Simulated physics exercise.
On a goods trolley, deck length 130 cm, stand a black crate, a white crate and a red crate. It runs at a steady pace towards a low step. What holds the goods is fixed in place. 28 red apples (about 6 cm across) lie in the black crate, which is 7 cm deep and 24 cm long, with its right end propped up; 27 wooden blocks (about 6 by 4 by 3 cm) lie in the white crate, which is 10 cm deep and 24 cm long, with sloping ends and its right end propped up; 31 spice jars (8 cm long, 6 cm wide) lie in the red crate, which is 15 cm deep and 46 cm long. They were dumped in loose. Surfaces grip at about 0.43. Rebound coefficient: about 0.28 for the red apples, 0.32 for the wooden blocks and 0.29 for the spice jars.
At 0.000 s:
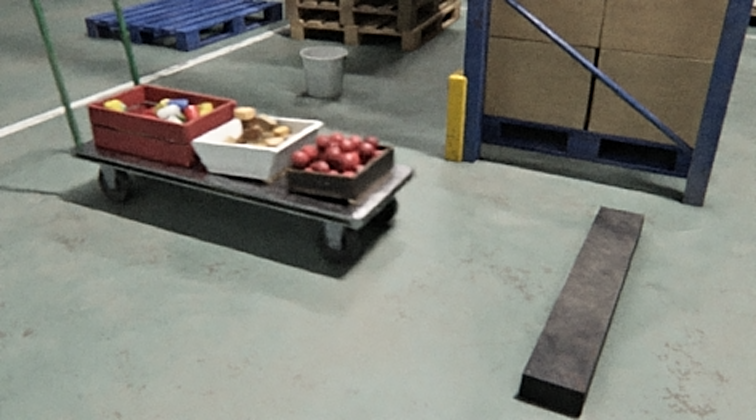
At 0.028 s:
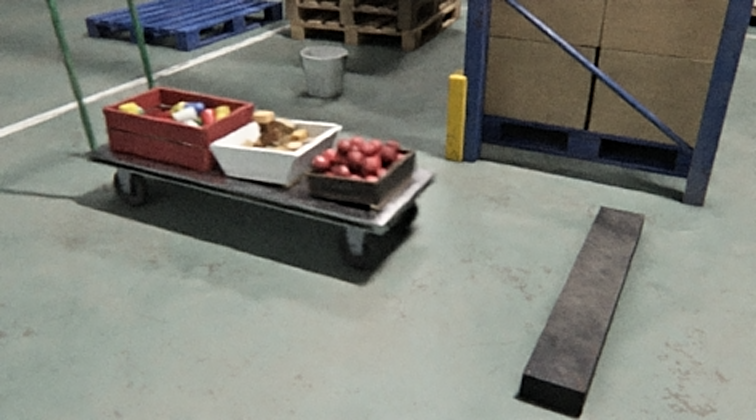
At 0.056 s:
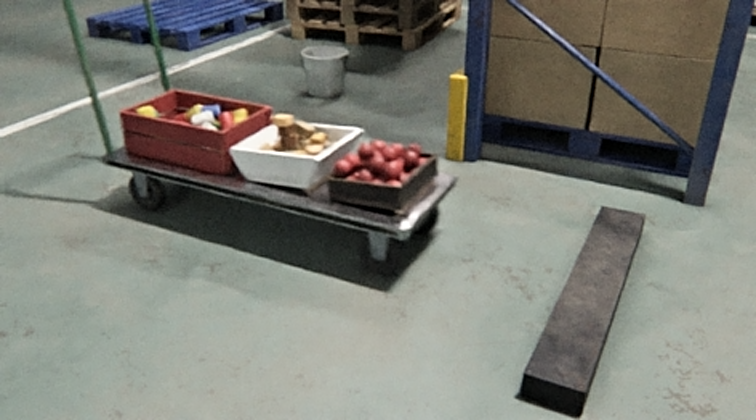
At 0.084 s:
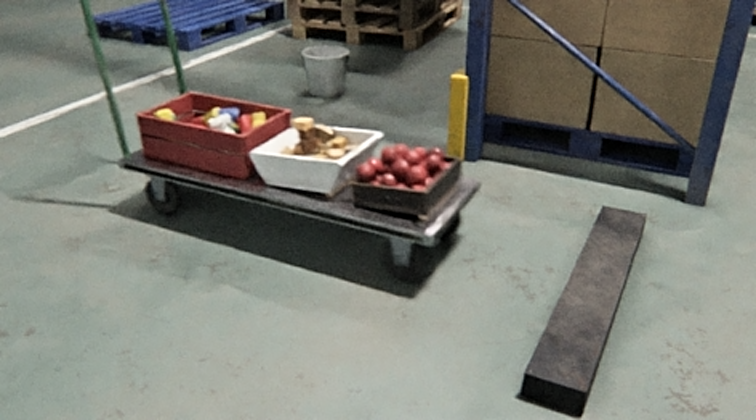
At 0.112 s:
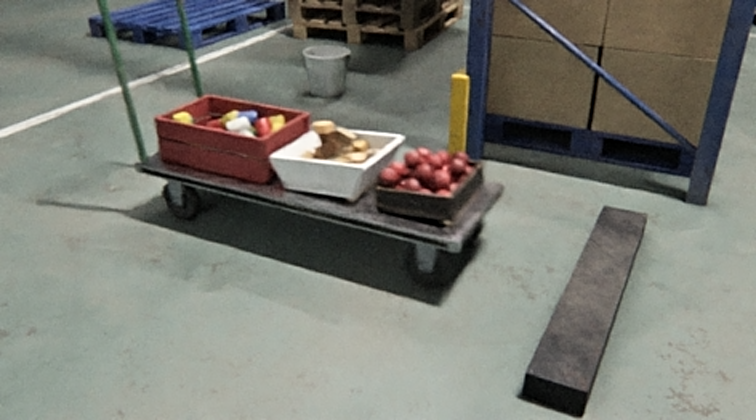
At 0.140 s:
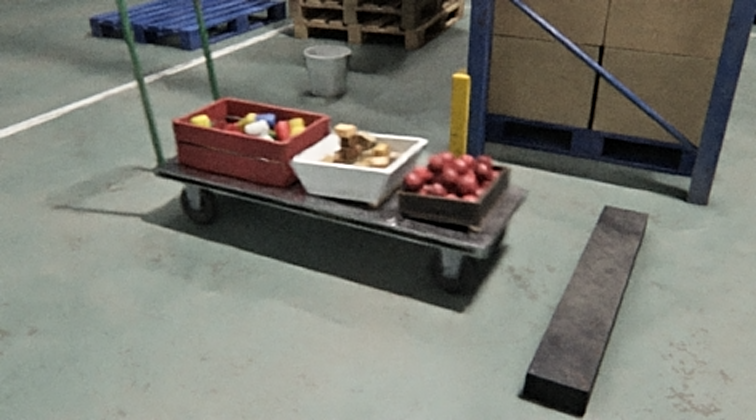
In this clip, a flat trolley carrying a red crate of colourful jars, a white crate of wooden blocks and a black crate of red apples rolls steadily rightward across a warehouse floor, drawing nearer to a low dark step.
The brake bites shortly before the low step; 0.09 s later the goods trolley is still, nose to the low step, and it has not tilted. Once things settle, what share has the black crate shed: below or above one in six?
The black crate loses over a sixth of its red apples.
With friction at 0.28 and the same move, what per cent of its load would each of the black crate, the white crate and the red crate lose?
Then black crate 40, white crate 0, red crate 0 per cent.
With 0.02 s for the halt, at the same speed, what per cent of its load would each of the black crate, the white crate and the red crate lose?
In that case black crate 40, white crate 20, red crate 0 per cent.
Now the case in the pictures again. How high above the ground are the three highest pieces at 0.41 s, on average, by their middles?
About 48 cm.
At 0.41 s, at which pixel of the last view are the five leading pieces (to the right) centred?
At about (649, 202).
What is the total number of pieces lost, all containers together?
Roughly 16 in all.
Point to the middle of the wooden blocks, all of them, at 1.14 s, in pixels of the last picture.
Around (443, 188).
After 0.19 s, it begins to slow.
After 0.29 s, 3 of 28 out of the black crate, 0 of 27 out of the white crate and 0 of 31 out of the red crate.
After 0.41 s, 9 of 28 out of the black crate, 2 of 27 out of the white crate and 0 of 31 out of the red crate.
After 0.64 s, 10 of 28 out of the black crate, 4 of 27 out of the white crate and 1 of 31 out of the red crate.
When it is over (at 1.14 s), 10 of 28 out of the black crate, 4 of 27 out of the white crate and 1 of 31 out of the red crate. Asked share, 10 of 28, 36 per cent.
